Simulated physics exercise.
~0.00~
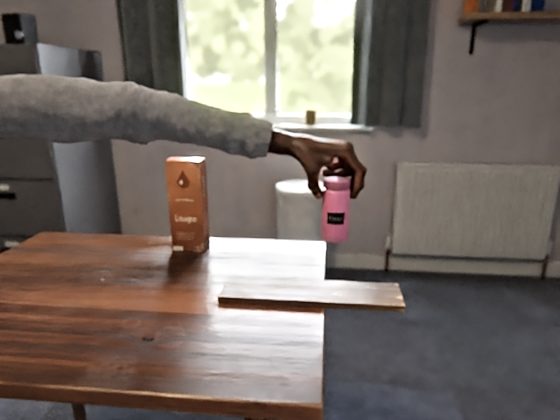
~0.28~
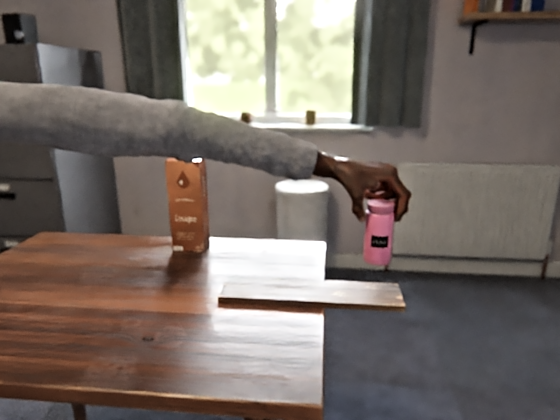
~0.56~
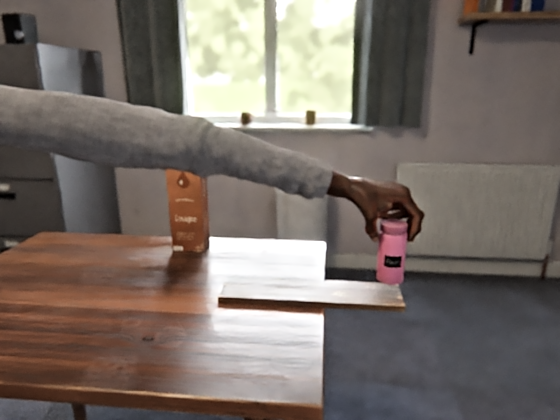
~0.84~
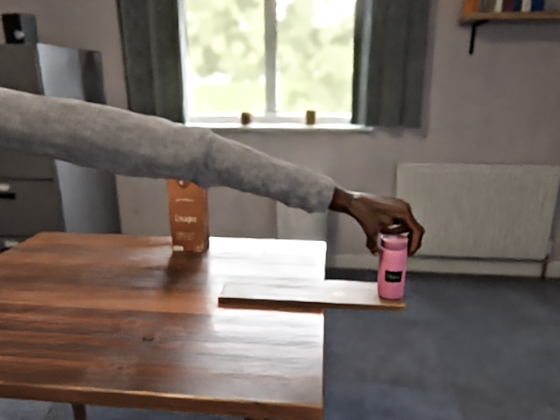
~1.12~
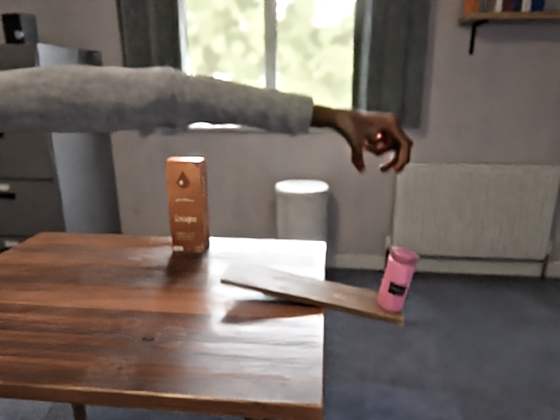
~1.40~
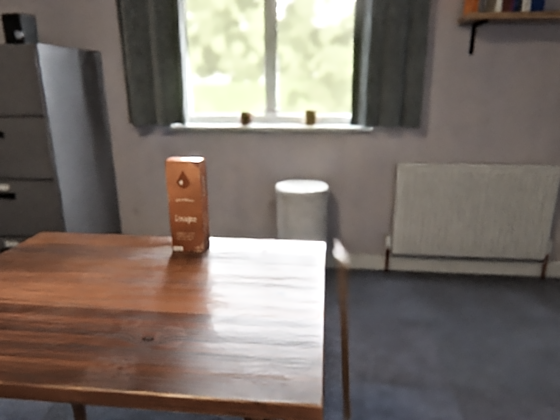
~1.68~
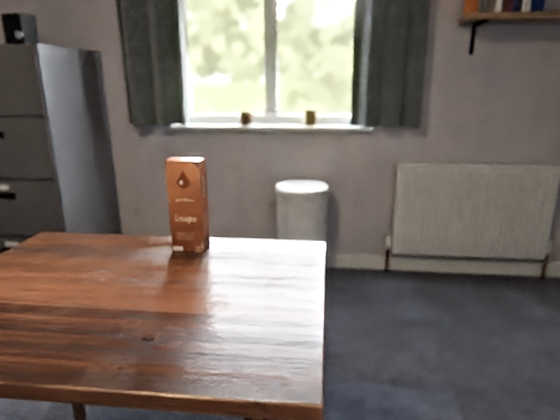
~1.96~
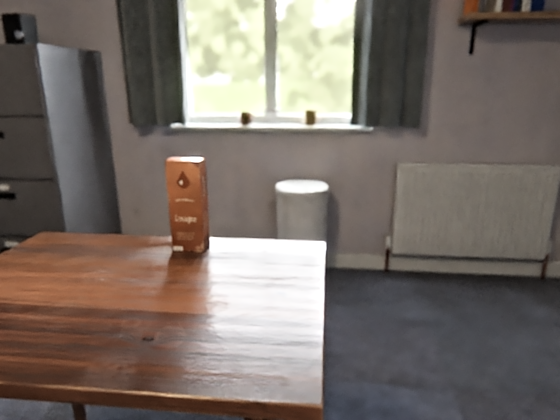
A hand sets a pink shaker on an overhanging board, and both tip off the table.
